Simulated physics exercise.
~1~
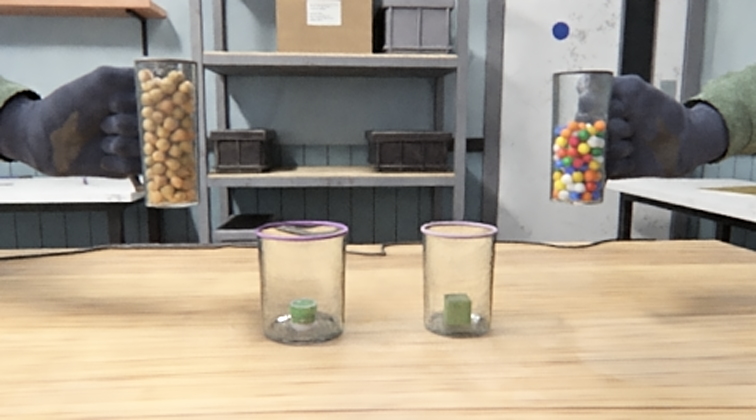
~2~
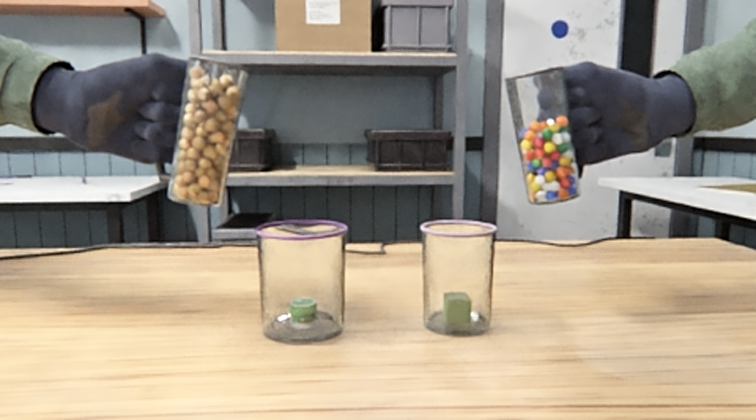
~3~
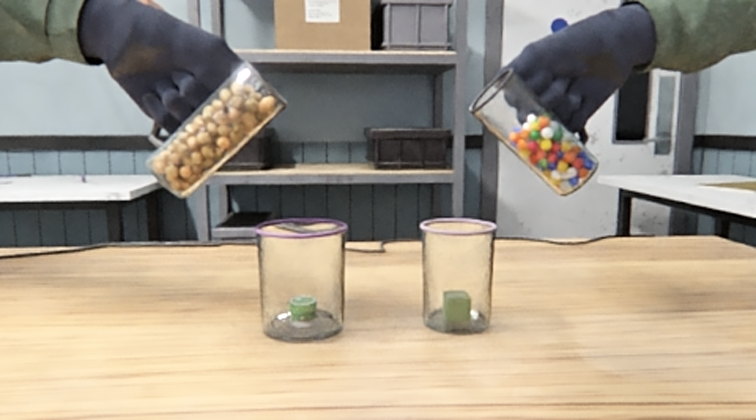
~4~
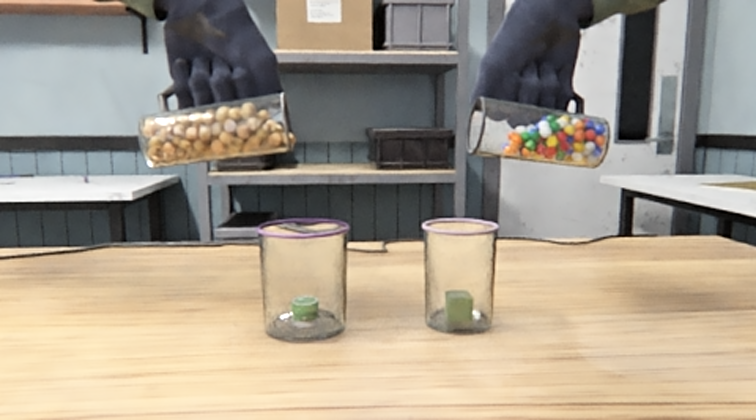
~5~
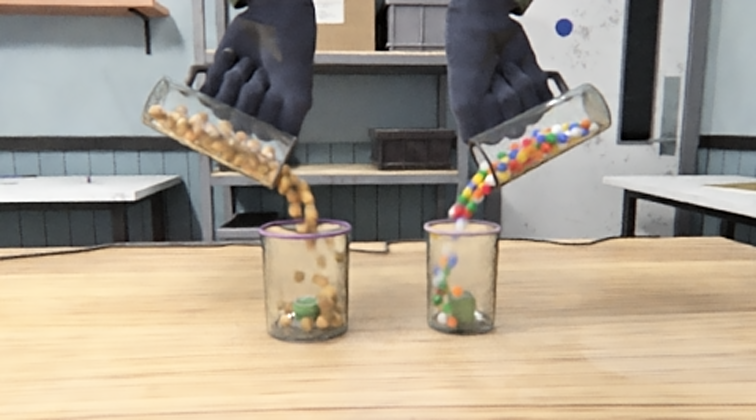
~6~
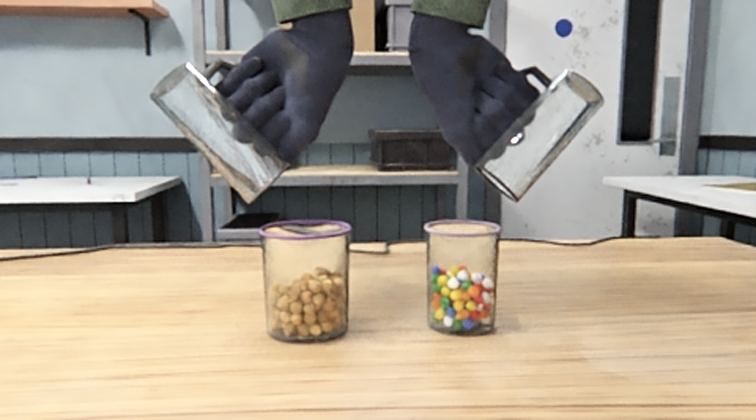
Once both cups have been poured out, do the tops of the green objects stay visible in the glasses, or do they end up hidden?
Both green objects end up hidden, the left one under the tan balls and the right one under the colourful beads.
